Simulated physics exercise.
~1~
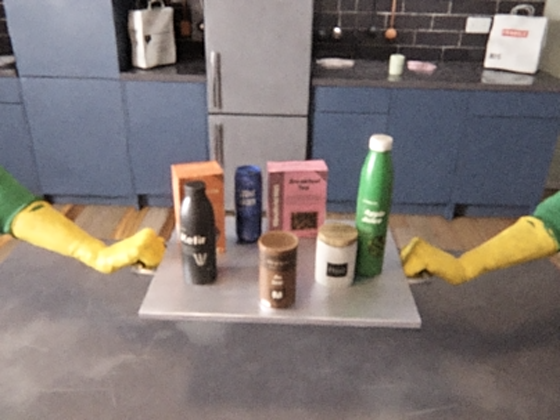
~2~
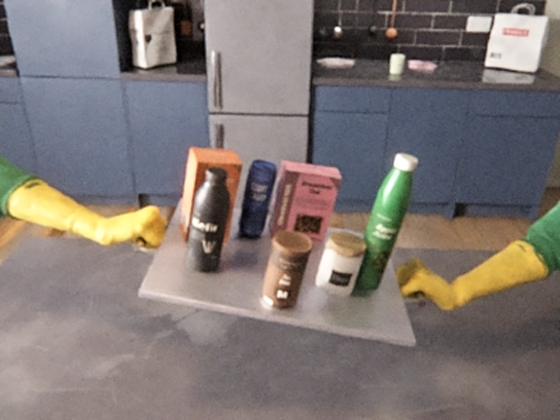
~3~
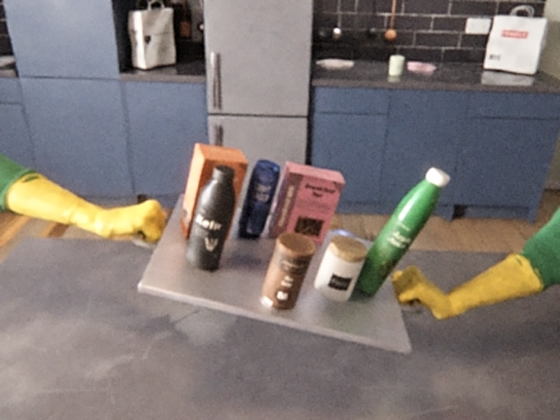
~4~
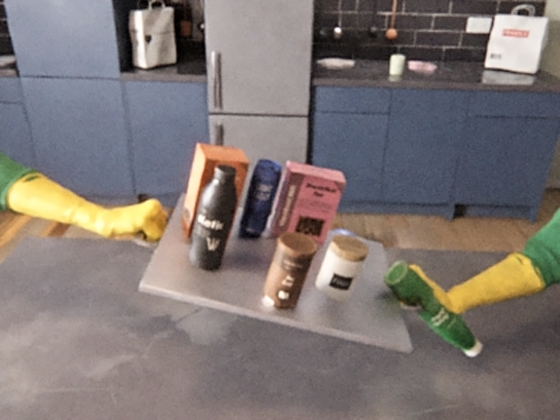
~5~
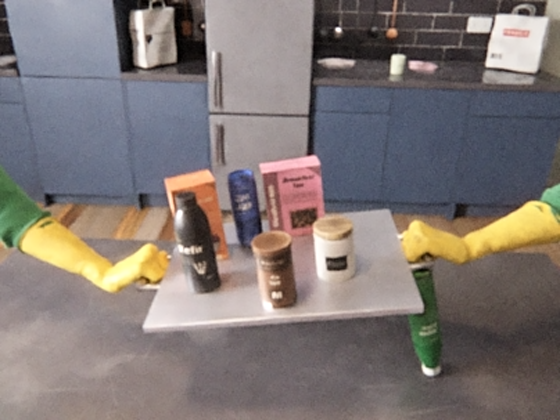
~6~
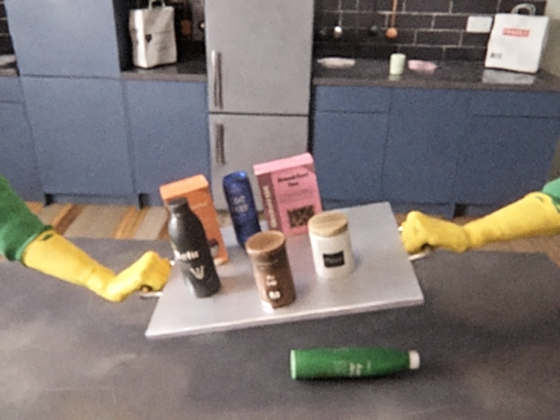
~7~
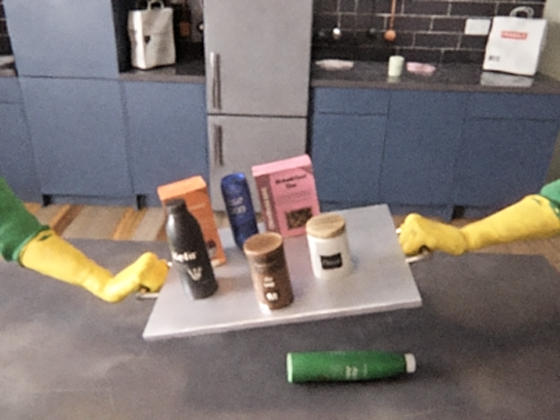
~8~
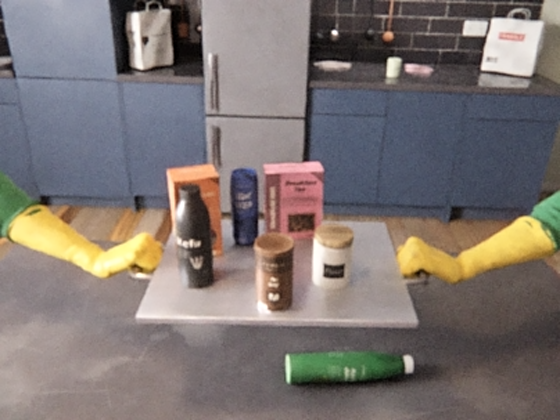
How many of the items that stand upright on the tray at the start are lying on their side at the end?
One item ends up on its side, the green bottle, which lies on the table in front of the tray.
A tall green bottle slides off a plain grey tray held by two yellow-gloved hands above a dark table, seen from the front in a kitchen with blue cabinets. Beside it at first stand a black bottle, a brown tin and a white jar, with an orange carton, a blue can and a pink packet behind. The tray dips to the right, and the green bottle leans, then tumbles over the right edge. The tray then tilts down to the left while the bottle comes to lie on the table. Finally the tray levels, its other six items still standing.
